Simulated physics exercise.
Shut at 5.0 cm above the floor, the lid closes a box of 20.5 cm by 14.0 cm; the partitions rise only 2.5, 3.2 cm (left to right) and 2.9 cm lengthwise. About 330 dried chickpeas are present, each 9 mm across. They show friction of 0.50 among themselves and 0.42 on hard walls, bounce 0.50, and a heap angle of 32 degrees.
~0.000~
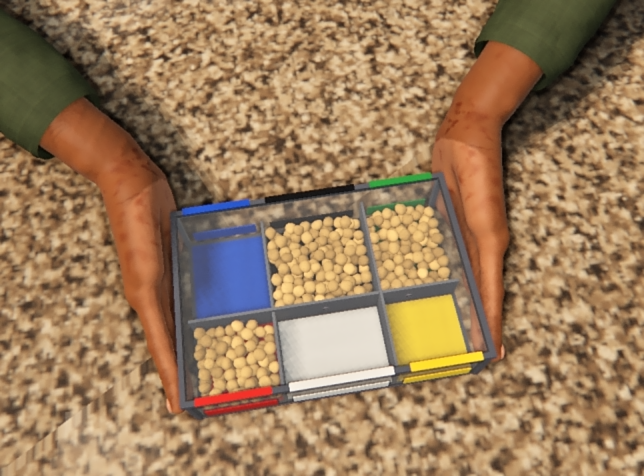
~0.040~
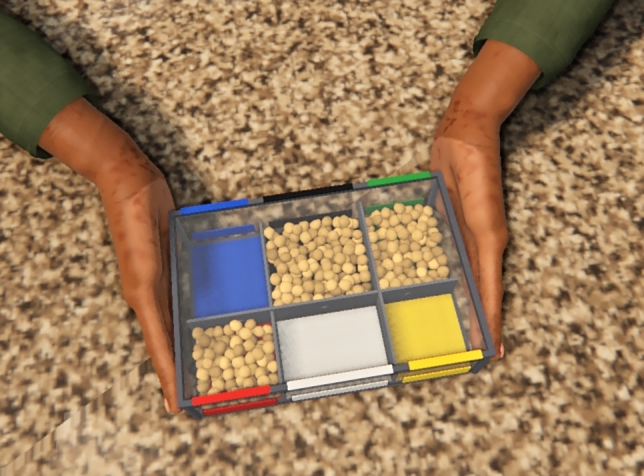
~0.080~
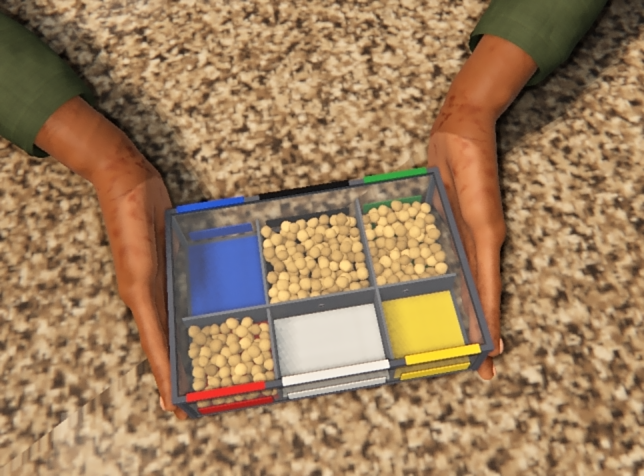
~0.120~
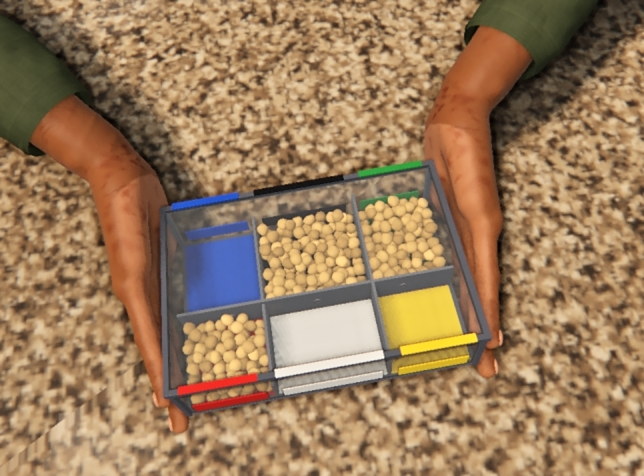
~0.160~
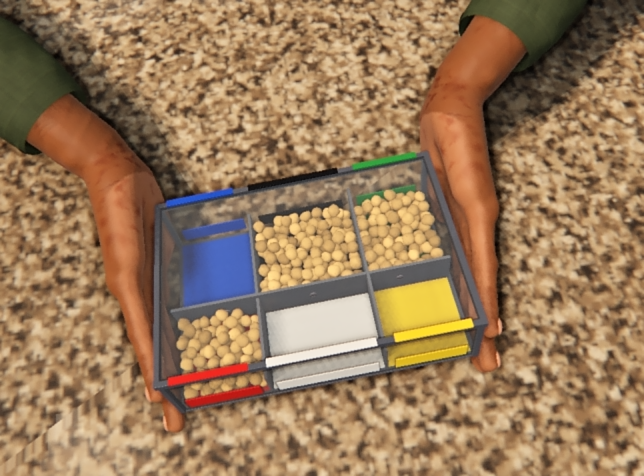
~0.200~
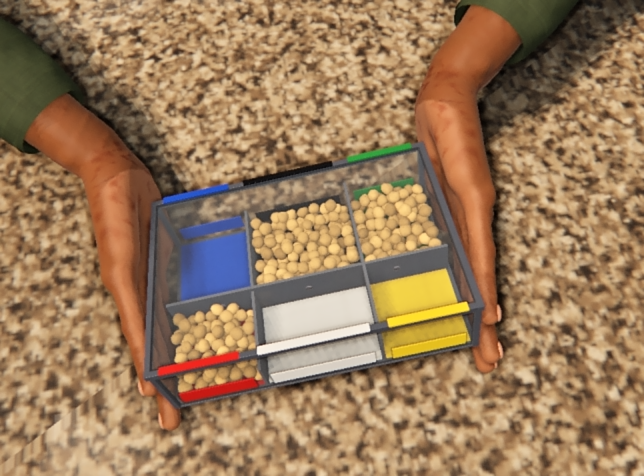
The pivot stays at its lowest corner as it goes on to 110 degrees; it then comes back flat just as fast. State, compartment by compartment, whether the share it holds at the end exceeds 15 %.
Red: Does not exceed; blue: Exceeds; green: Exceeds; yellow: Does not exceed; white: Does not exceed; black: Exceeds.
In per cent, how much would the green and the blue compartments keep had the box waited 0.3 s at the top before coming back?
In that case green keeps 25% and blue keeps 30%.
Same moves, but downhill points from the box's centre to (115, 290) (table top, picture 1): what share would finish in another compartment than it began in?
That would be close to 50 per cent.
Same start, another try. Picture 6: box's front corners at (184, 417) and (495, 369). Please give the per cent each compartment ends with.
Result - red: 10 %; blue: 0 %; green: 15 %; yellow: 35 %; white: 25 %; black: 15 %.
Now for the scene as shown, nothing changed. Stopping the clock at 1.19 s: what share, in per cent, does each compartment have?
In per cent: Red 15, blue 20, green 30, yellow 0, white 0, black 35.
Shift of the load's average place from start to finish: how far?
I'd put the distance at roughly 3.0 cm.
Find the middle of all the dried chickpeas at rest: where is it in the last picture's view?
I'd put it at about (287, 249).
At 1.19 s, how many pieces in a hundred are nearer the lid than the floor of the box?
About 60 per cent.
After 1.19 s, tilt 110 degrees; red 15 %, blue 20 %, green 30 %, black 35 %.
After 1.84 s, tilt 50 degrees; red 10 %, blue 30 %, green 30 %, black 35 %.
After 2.54 s, tilt 0 degrees; red 10 %, blue 30 %, green 30 %, black 35 %.
At rest (3.1 s), red 10 %, blue 30 %, green 30 %, yellow 0 %, white 0 %, black 35 %.
